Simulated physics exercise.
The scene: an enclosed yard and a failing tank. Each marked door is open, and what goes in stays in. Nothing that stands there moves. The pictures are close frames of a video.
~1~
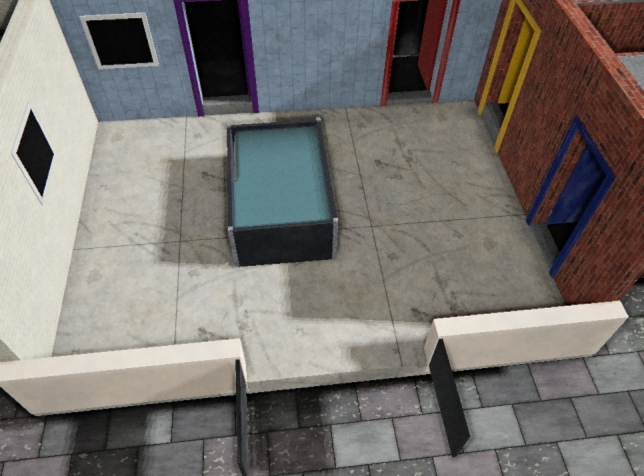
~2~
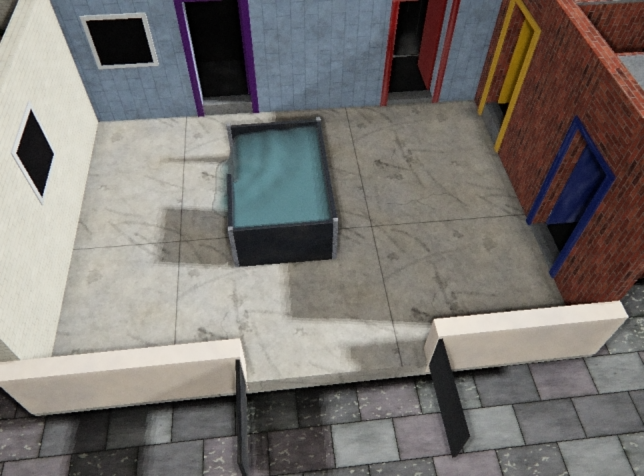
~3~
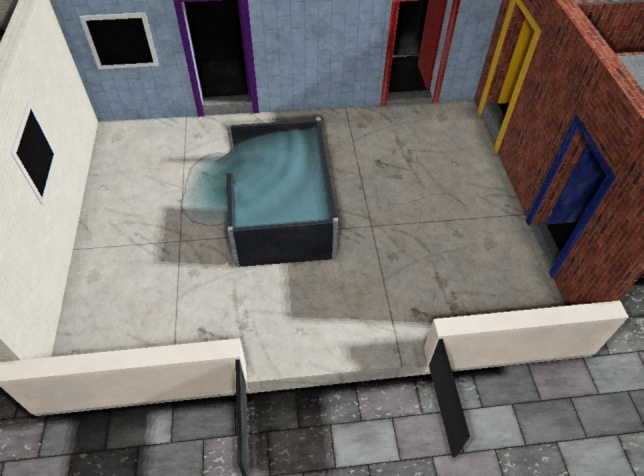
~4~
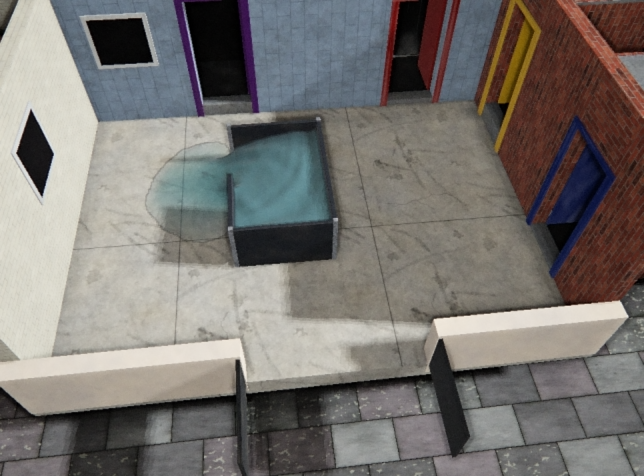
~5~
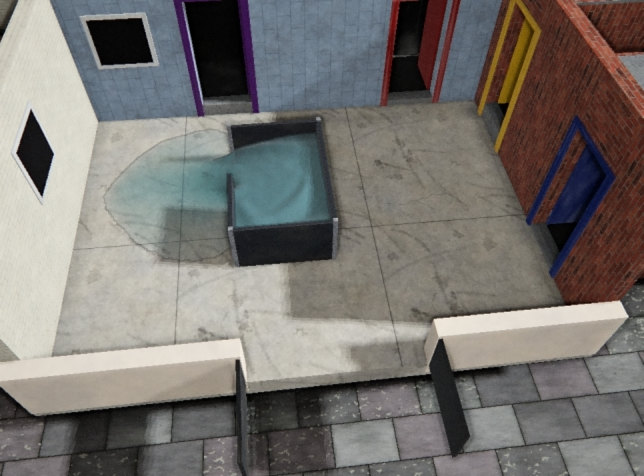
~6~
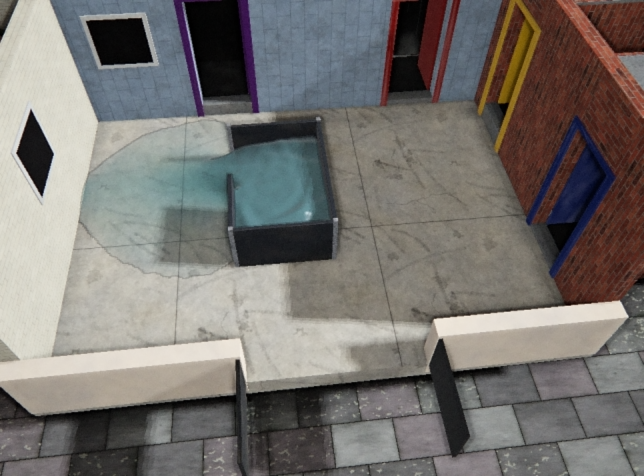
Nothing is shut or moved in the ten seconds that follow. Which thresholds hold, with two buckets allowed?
In the end: The blue door takes more than that; the yellow door stays under that; the purple door stays under that; the red door stays under that.
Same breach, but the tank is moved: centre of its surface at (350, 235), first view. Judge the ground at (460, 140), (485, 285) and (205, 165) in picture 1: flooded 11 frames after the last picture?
As listed: No water, no water, wet.
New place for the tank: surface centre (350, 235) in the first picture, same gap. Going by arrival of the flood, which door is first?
It is the door marked purple.
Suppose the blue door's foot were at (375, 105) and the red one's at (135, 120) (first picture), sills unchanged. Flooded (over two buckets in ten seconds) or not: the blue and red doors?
Then: Blue door stays under; red door is over.
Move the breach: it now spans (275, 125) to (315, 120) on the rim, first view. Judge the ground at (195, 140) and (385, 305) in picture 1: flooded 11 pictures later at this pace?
One after the other: Covered, no water.
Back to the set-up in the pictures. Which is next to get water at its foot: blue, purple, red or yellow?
It is the purple door.
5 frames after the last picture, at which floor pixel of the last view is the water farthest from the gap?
Close to (57, 334).
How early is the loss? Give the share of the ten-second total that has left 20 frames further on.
I make it 0 per cent.
A moment on, water covers 25 % of the floor; the blue door not reached, the yellow door not reached, the purple door wet at the sill, nothing in, the red door not reached.
Next, water covers 30 % of the floor; the blue door not reached, the yellow door not reached, the purple door wet at the sill, nothing in, the red door not reached.
Then, water covers 45 % of the floor; the blue door not reached, the yellow door not reached, the purple door wet at the sill, nothing in, the red door not reached.
Later, water covers 85 % of the floor; the blue door not reached, the yellow door wet at the sill, nothing in, the purple door wet at the sill, nothing in, the red door wet at the sill, nothing in.
In the end, water covers 95 % of the floor; the blue door over two buckets in, the yellow door wet at the sill, nothing in, the purple door wet at the sill, nothing in, the red door wet at the sill, nothing in.
